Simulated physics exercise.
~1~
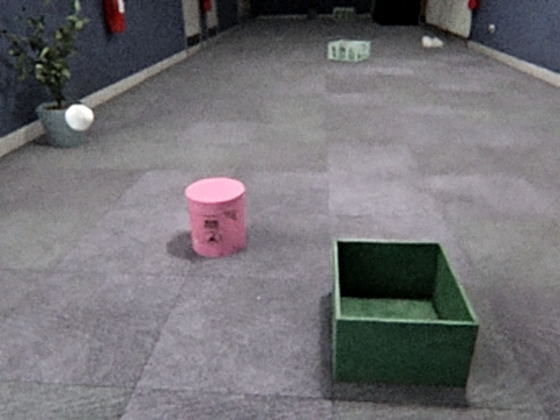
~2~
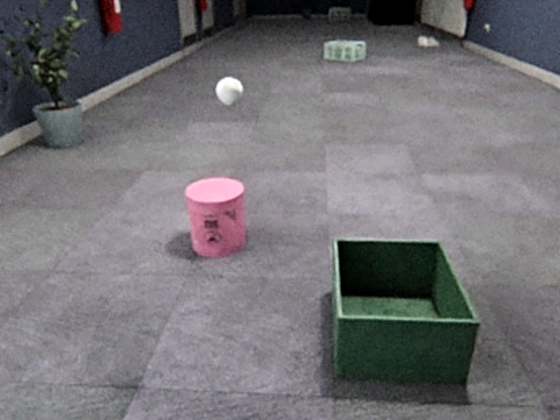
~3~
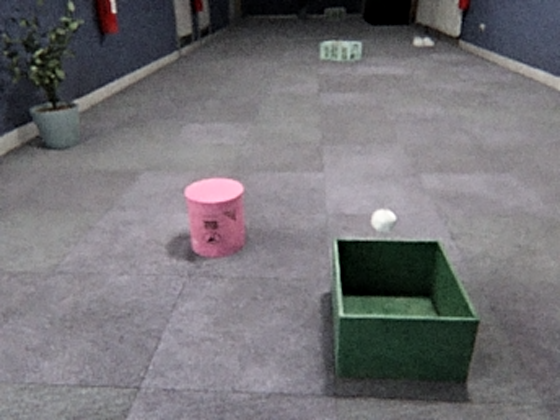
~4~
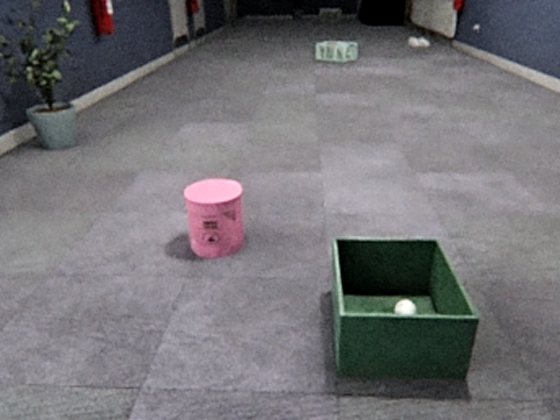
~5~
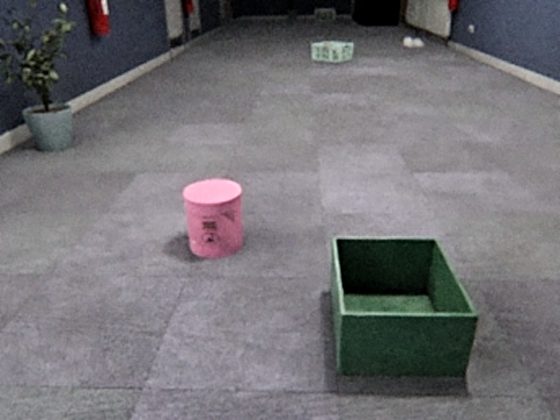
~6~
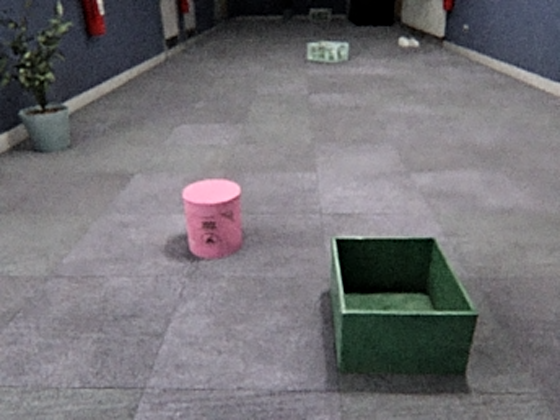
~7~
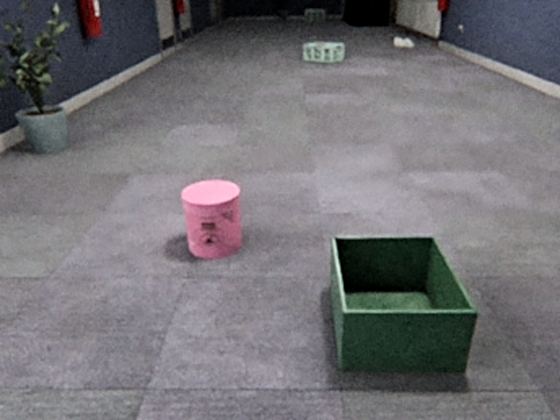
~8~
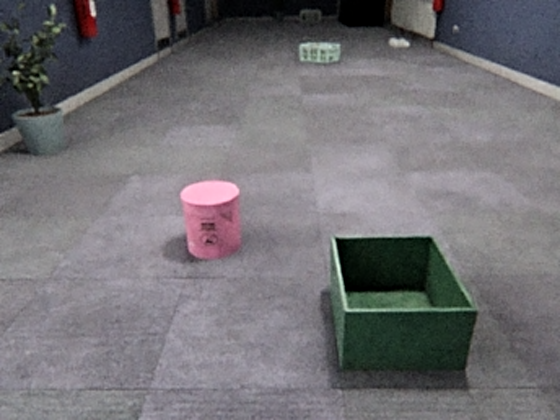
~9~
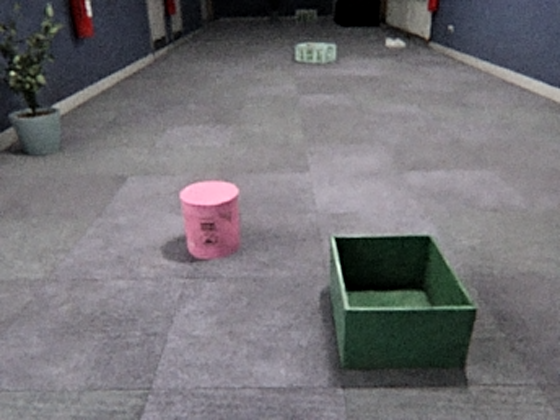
Open green box standing near a pink pail on a corridor floor as a small white ball flies rightward and drops inside.
